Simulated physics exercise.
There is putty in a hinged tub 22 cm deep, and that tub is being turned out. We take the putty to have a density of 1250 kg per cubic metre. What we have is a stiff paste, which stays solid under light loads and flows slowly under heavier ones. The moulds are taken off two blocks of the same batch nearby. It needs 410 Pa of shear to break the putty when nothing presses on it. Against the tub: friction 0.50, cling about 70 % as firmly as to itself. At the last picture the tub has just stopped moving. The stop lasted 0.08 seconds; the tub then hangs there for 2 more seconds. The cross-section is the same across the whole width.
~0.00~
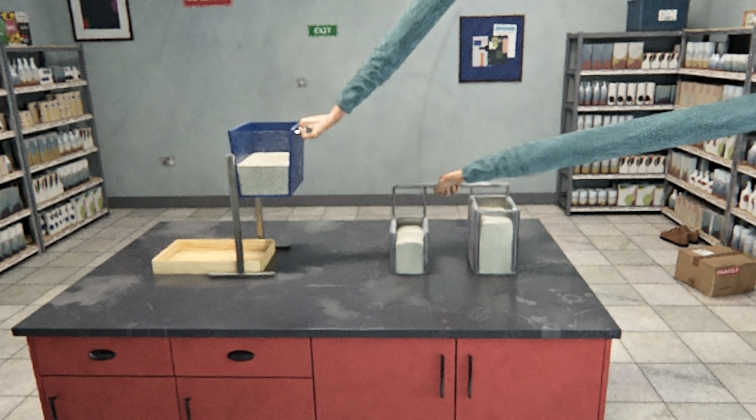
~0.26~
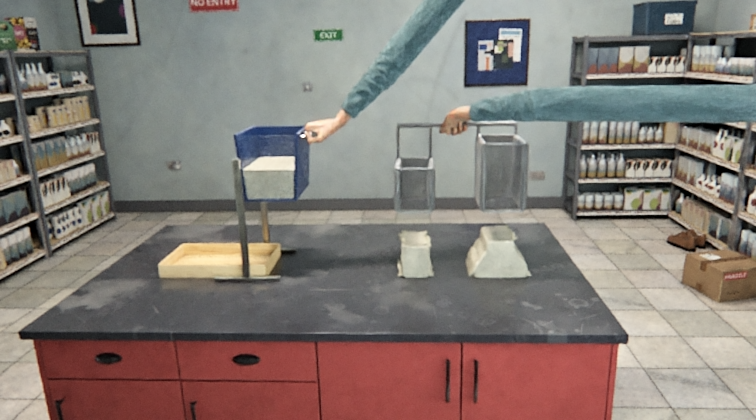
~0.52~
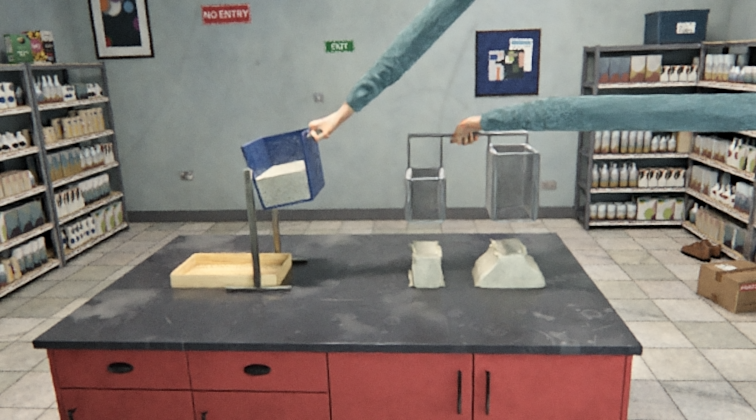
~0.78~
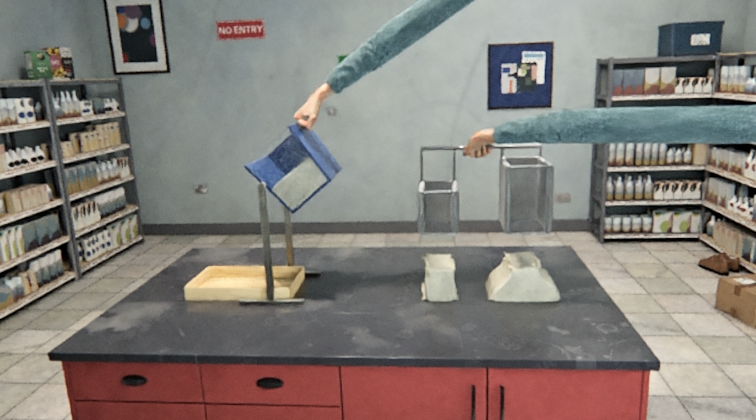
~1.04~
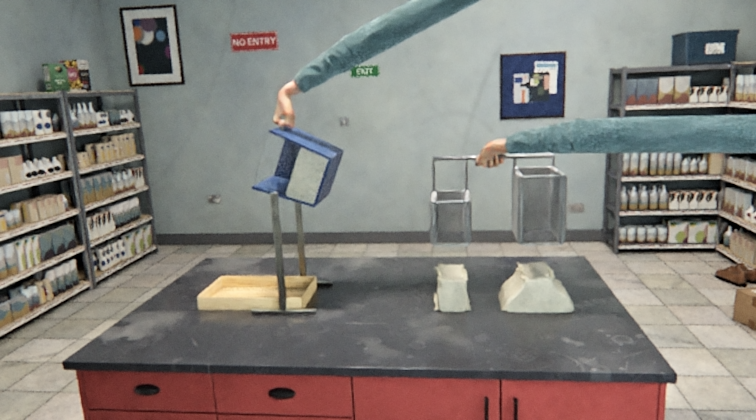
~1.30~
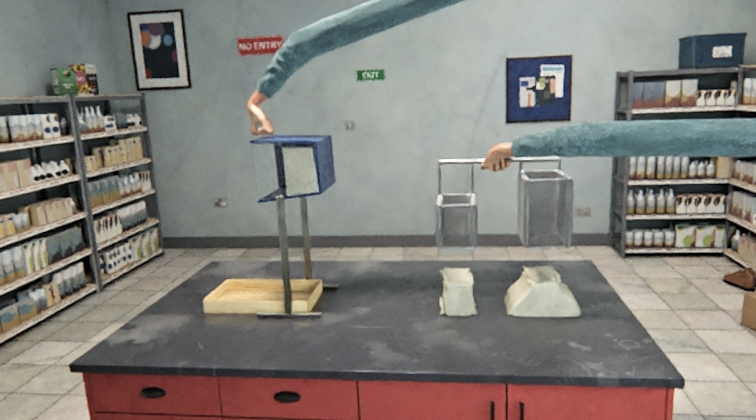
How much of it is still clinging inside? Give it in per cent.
About 100 %.
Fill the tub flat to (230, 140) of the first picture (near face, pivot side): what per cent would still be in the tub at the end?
Result: Approx. 50 % remaining in tub.
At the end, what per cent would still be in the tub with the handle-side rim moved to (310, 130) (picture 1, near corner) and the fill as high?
Around 60 percent would still be in the tub at the end.
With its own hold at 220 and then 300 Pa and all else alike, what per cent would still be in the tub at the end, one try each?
The two runs give near 65 % and near 80 % respectively.
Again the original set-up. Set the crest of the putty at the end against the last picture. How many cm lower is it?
6 cm or so.
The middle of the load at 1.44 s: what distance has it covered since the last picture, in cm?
It has moved around 4 centimetres.
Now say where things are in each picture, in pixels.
Handle-side rim at (289, 131), tilt 0 degrees; crest of the putty at (240, 165); block heights 13 cm, 20 cm (left to right), in the first picture.
Handle-side rim at (294, 135), tilt 0 degrees; crest of the putty at (246, 169); block heights 12 cm, 14 cm (left to right), in the second picture.
Handle-side rim at (299, 135), tilt 11 degrees; crest of the putty at (302, 170); block heights 12 cm, 13 cm (left to right), in the third picture.
Handle-side rim at (287, 128), tilt 39 degrees; crest of the putty at (307, 158); block heights 12 cm, 13 cm (left to right), in the fourth picture.
Handle-side rim at (269, 133), tilt 68 degrees; crest of the putty at (300, 149); block heights 12 cm, 13 cm (left to right), in the fifth picture.
Handle-side rim at (251, 144), tilt 92 degrees; crest of the putty at (287, 148); block heights 12 cm, 13 cm (left to right), in the sixth picture.
After 1.44 s, the tub is at 92 degrees and holds 100 %.
After 1.61 s, the tub is at 92 degrees and holds 100 %.
After 1.78 s, the tub is at 92 degrees and holds 100 %.
After 1.95 s, the tub is at 92 degrees and holds 100 %.
After 3.30 s, the tub is at 92 degrees and holds 100 %.
